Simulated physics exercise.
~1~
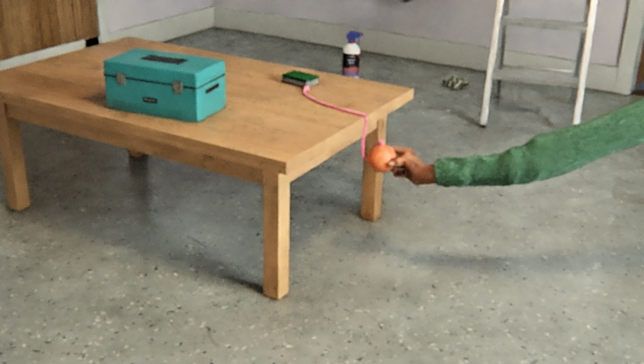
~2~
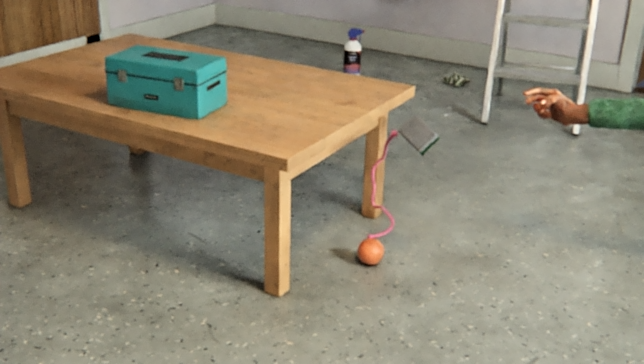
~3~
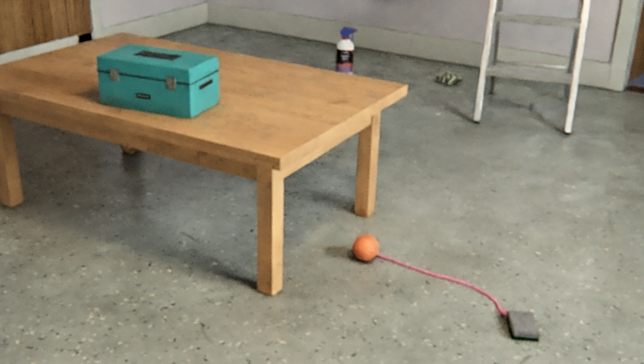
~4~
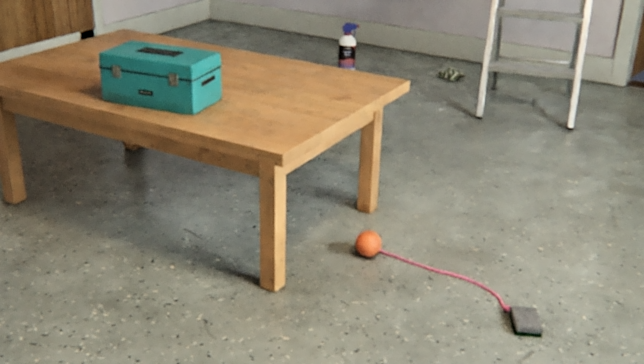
An orange tied by a pink cord to a small green sponge on a wooden table was let go by a hand, dropped to the floor and dragged the sponge off the edge, leaving both on the floor while the turquoise toolbox stayed put.
